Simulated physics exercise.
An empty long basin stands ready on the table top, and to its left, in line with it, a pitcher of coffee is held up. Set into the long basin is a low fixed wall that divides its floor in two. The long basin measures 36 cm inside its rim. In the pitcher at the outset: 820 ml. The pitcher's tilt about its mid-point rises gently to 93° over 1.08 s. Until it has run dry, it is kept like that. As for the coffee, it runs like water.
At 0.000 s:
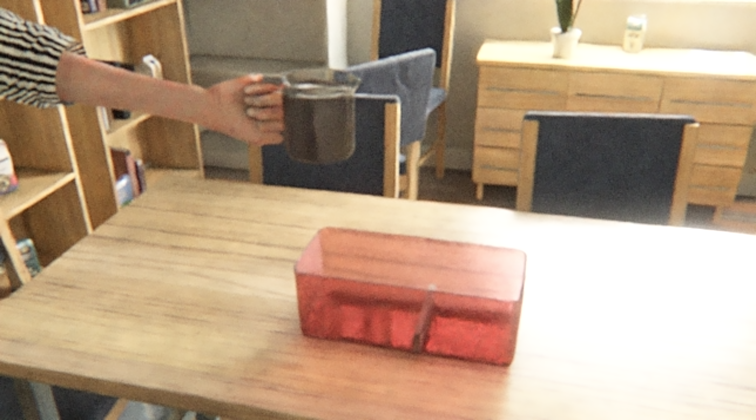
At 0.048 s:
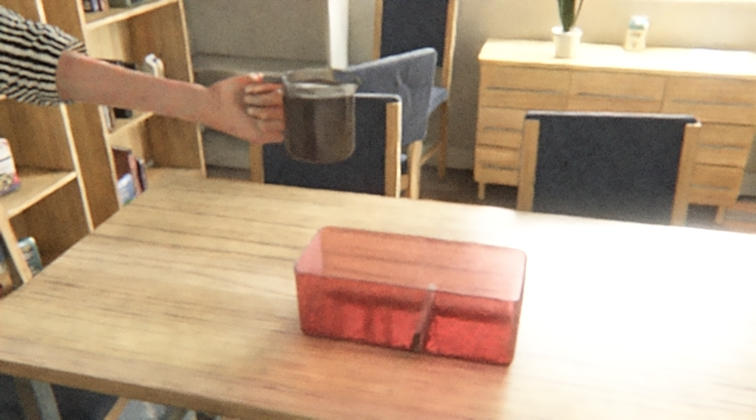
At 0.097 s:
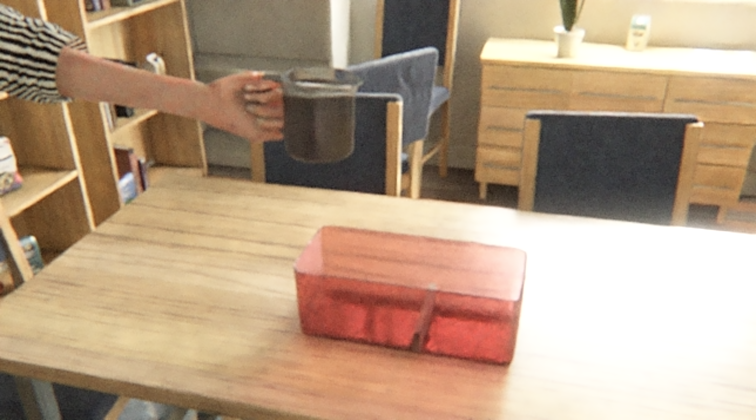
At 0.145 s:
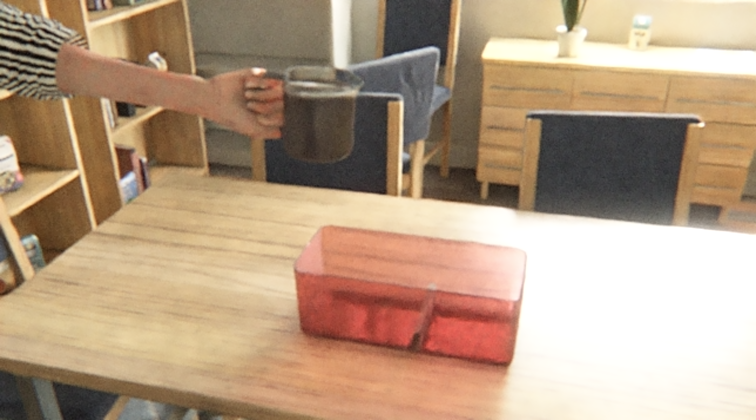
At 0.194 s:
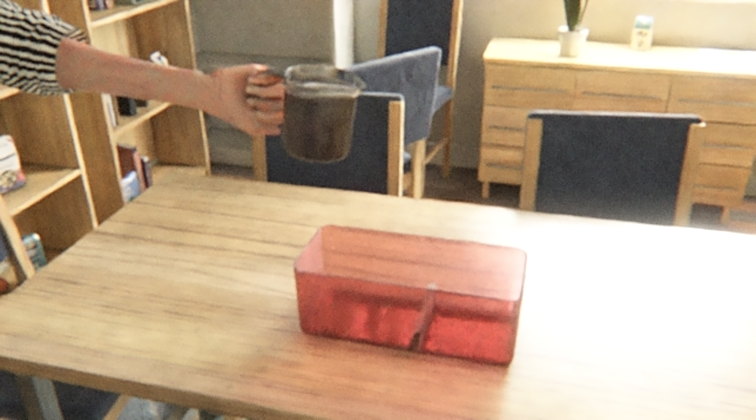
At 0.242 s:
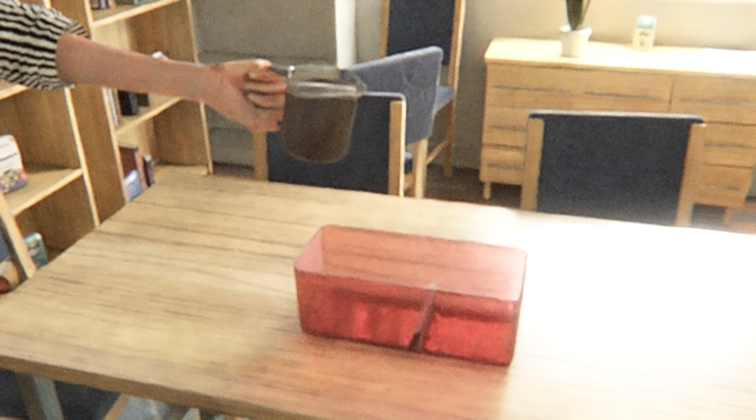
Glass pitcher of dark coffee, held up by a hand at left, tilting slightly rightward above a table with an empty red basin.
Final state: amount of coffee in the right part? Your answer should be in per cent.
Approximately 64 %.
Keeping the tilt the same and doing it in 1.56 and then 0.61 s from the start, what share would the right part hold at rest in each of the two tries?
60 and 65 %.
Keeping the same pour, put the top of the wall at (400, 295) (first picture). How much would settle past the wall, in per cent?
Then about 90 per cent.
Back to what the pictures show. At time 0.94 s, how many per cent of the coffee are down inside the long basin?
It works out near 30 per cent.
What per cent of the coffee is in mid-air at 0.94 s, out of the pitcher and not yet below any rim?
Around 30 per cent of the liquid is in flight.
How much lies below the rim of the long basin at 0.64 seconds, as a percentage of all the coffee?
1 %, more or less.
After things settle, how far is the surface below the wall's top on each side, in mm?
Close to 28 mm left and close to 14 mm right.
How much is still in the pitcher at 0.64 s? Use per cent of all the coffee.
Around 84 in a hundred.
After 0.64 s the tilt is 60° and 84 per cent is still to pour, 1 is left of the wall and 0 right of it.
After 0.94 s the tilt is 89° and 40 per cent is still to pour, 5 is left of the wall and 26 right of it.
After 1.25 s the tilt is 93° and 11 per cent is still to pour, 15 is left of the wall and 63 right of it.
After 1.58 s the tilt is 93° and 3 per cent is still to pour, 29 is left of the wall and 64 right of it.
In the end 34 per cent lies left of the wall, 64 right of it and 1 outside.
